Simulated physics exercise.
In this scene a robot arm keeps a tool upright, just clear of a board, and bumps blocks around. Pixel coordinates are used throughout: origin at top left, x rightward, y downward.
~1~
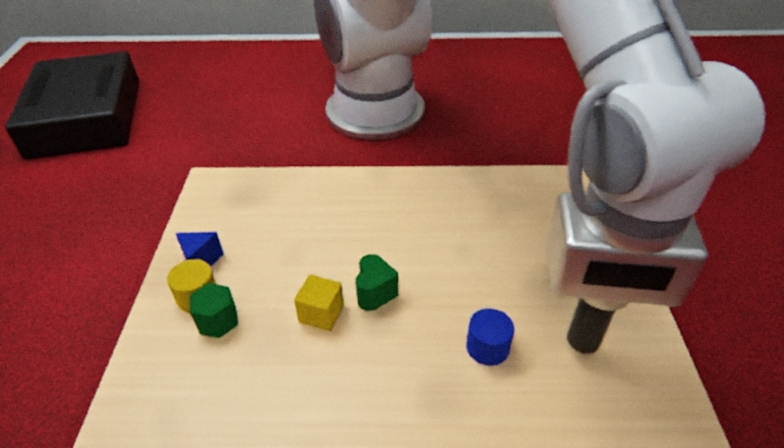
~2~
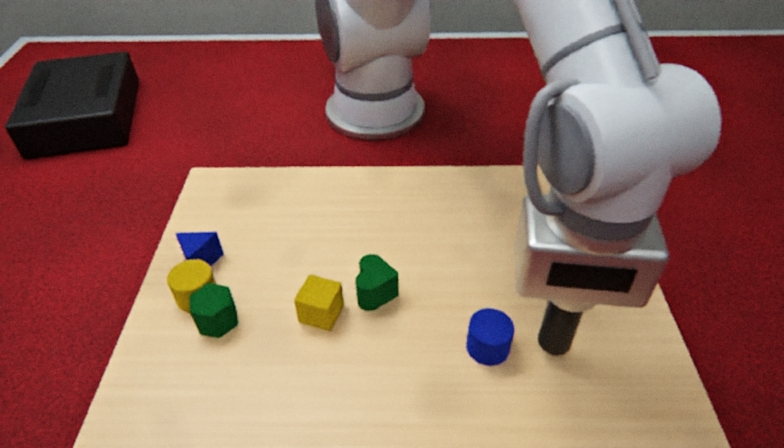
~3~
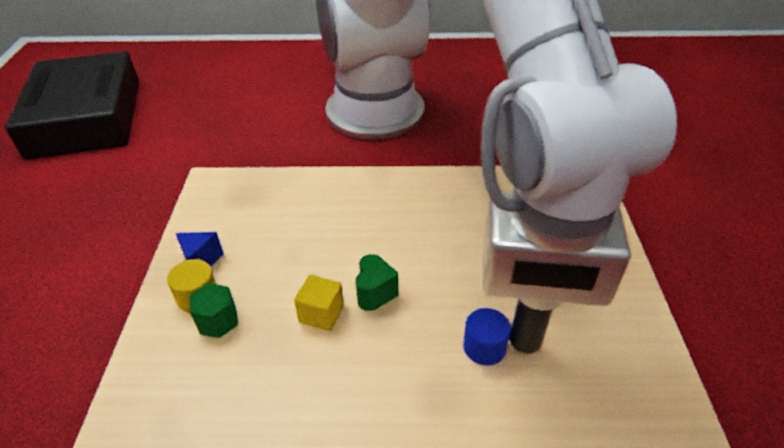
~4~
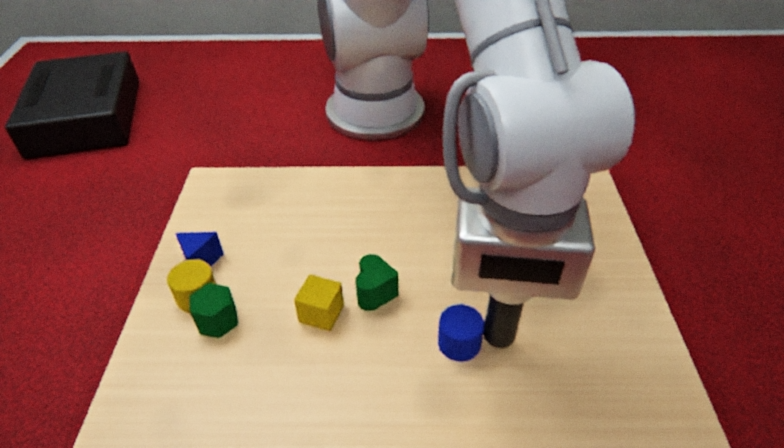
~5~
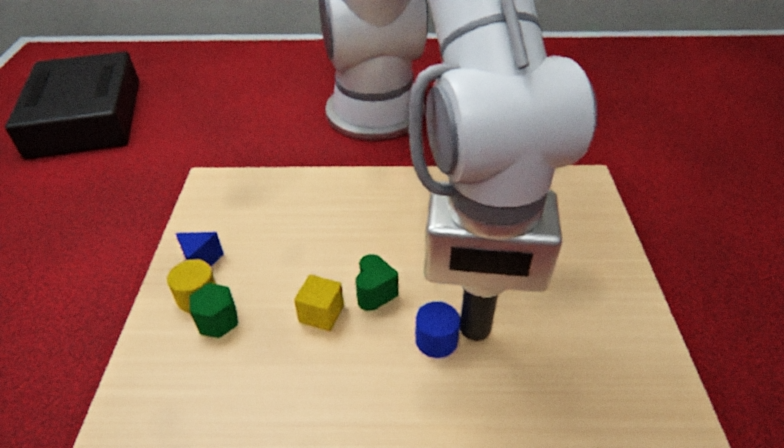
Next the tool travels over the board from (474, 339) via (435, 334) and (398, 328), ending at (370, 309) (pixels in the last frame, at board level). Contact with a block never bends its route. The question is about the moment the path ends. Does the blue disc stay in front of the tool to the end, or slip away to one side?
It comes off the tool's front.
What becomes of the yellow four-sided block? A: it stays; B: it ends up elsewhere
A (it stays)
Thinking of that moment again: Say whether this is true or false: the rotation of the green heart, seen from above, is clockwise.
It is true.
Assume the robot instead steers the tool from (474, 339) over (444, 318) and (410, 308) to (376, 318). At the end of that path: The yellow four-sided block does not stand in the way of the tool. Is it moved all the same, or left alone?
Right where it was.
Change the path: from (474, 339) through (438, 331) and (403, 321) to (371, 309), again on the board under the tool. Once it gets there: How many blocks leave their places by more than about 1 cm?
It's going to be two.
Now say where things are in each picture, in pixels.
Tool tip (583, 340); block tops, yellow four-sided block (318, 291); green heart (374, 271); blue disc (492, 326), in the first frame.
Tool (554, 342); blocks unchanged, in the second frame.
Tool (526, 340); blue disc (489, 325), in the third frame.
Tool (499, 335); blue disc (462, 321), in the fourth frame.
Tool (475, 328); yellow four-sided block (318, 291); green heart (374, 271); blue disc (438, 318), in the fifth frame.
What follows on the original path. One third of the way, tool (435, 323); blue disc (398, 317).
Two thirds of the way, tool (397, 316); blue disc (362, 320).
At the end, tool (369, 297); yellow four-sided block in place; green heart (369, 261), turned 25° clockwise; blue disc (351, 318).
